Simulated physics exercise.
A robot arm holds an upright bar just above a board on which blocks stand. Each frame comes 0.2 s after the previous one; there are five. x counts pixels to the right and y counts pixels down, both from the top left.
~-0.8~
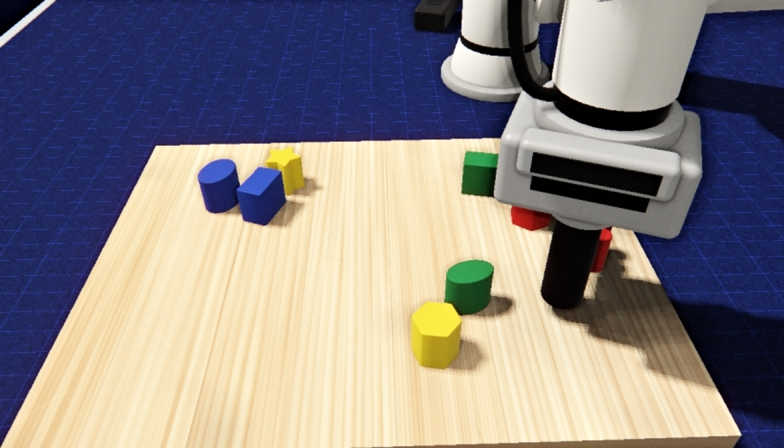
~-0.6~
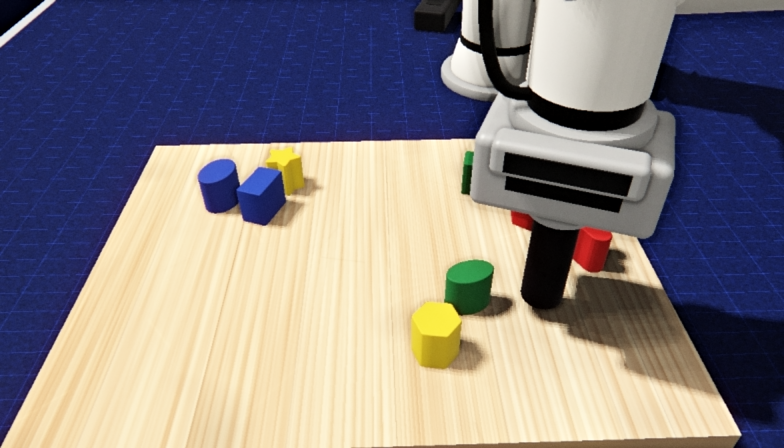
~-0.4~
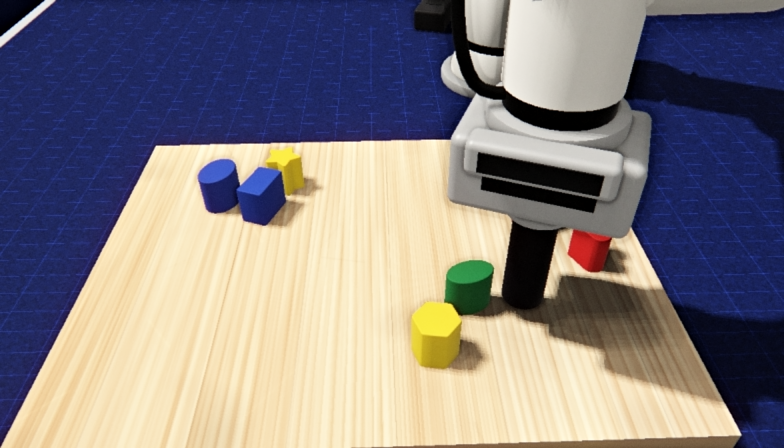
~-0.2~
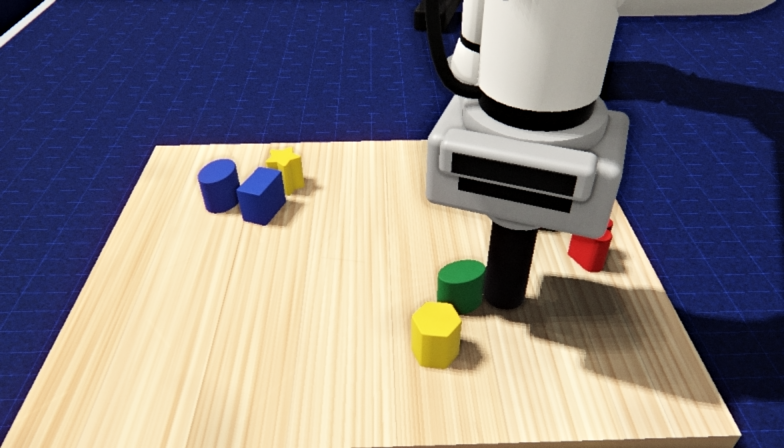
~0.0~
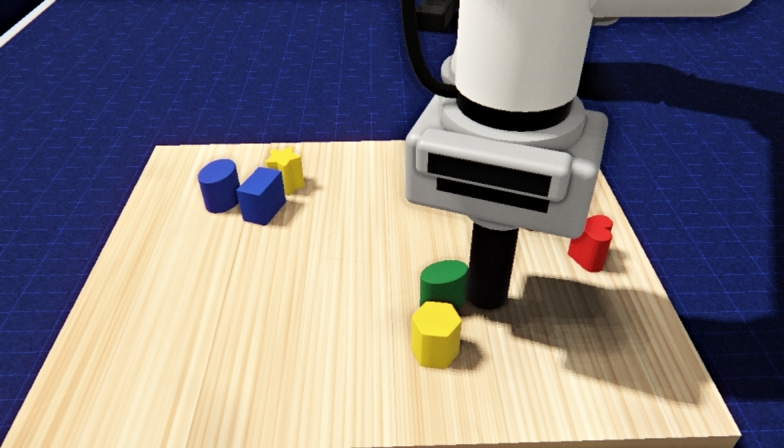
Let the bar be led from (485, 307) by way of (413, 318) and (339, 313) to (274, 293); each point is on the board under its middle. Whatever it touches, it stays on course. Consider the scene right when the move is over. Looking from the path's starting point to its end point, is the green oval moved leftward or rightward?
It shifts to the right.
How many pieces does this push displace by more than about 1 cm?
It shifts a single block.
One third of the way, bar at (413, 306); green oval at (373, 269), turned 40° clockwise.
Two thirds of the way, bar at (337, 301); green oval at (324, 251), turned 110° clockwise.
At the end, bar at (271, 281); yellow hexagonal block not moved; green oval at (308, 242), turned 185° clockwise.
